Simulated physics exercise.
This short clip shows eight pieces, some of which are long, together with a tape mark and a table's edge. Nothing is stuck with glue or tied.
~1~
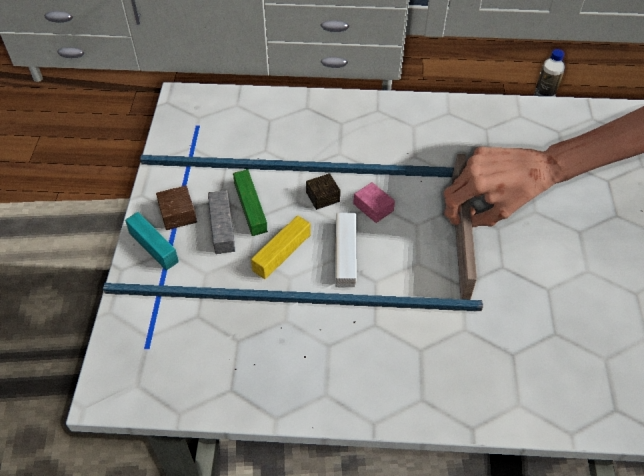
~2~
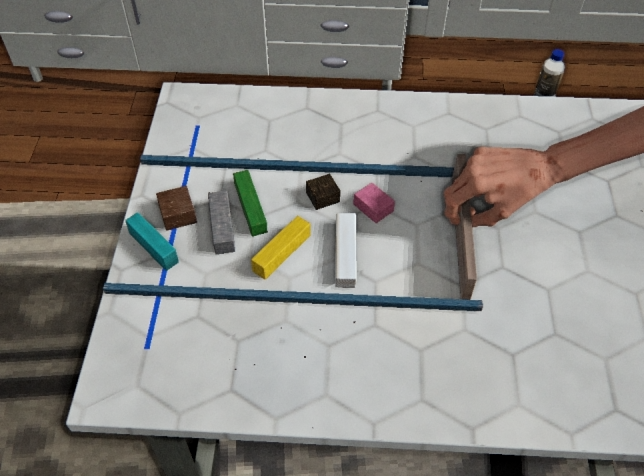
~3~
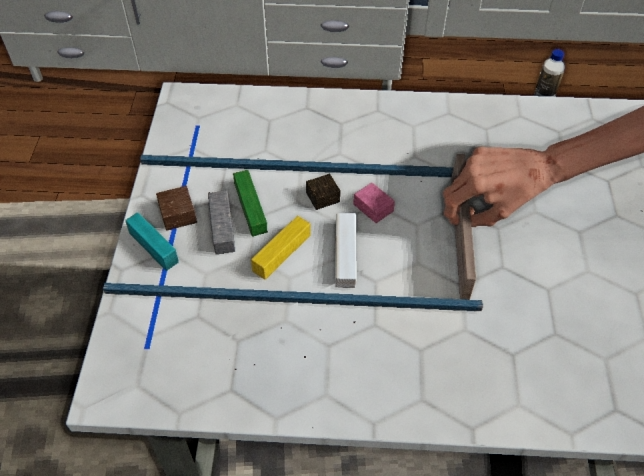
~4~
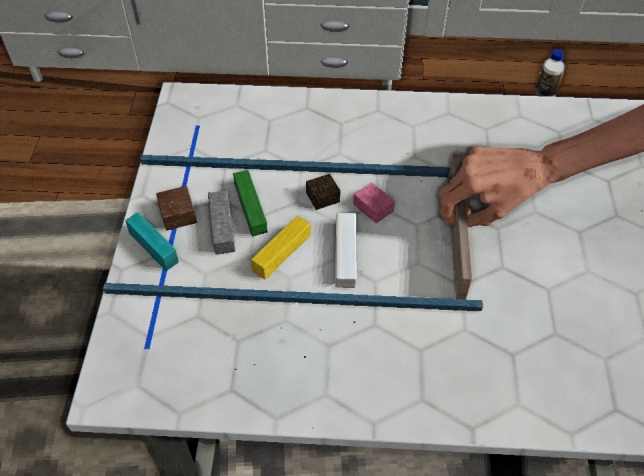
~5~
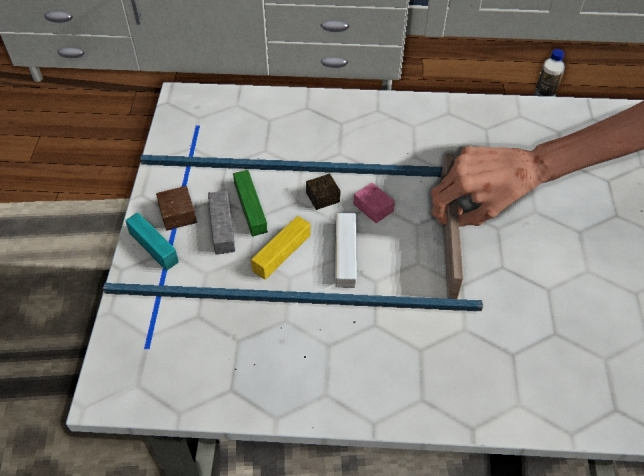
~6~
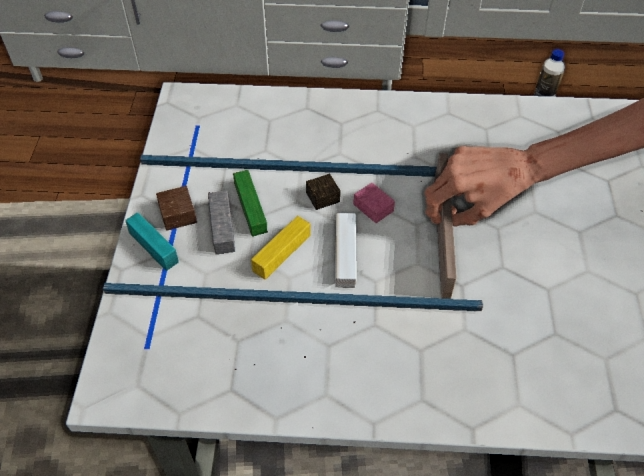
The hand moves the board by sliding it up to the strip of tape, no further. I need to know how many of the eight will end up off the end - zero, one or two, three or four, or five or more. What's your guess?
I'd say three or four.
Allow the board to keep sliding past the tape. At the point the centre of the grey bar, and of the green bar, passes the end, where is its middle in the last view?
About (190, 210), and about (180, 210) for the other.
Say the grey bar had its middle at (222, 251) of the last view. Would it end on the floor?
In that case it goes down.
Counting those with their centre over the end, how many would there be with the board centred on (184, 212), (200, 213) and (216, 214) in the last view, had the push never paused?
In order of the places given, that's 2, 1 and 1.
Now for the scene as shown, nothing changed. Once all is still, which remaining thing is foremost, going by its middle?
It's the black block.
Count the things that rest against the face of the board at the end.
Contact count: 2.
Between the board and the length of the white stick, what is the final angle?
Angle: Around 0°.
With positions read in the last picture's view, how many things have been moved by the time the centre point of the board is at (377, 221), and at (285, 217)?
Tally at point one: 1; at point two: 6.
Early on, none off yet; turquoise stick at rest near (152, 241); brown block at rest near (177, 208); grey bar at rest near (221, 222).
Finally, the number that fall off is three or four; lost, green bar, grey bar, brown block and turquoise stick.
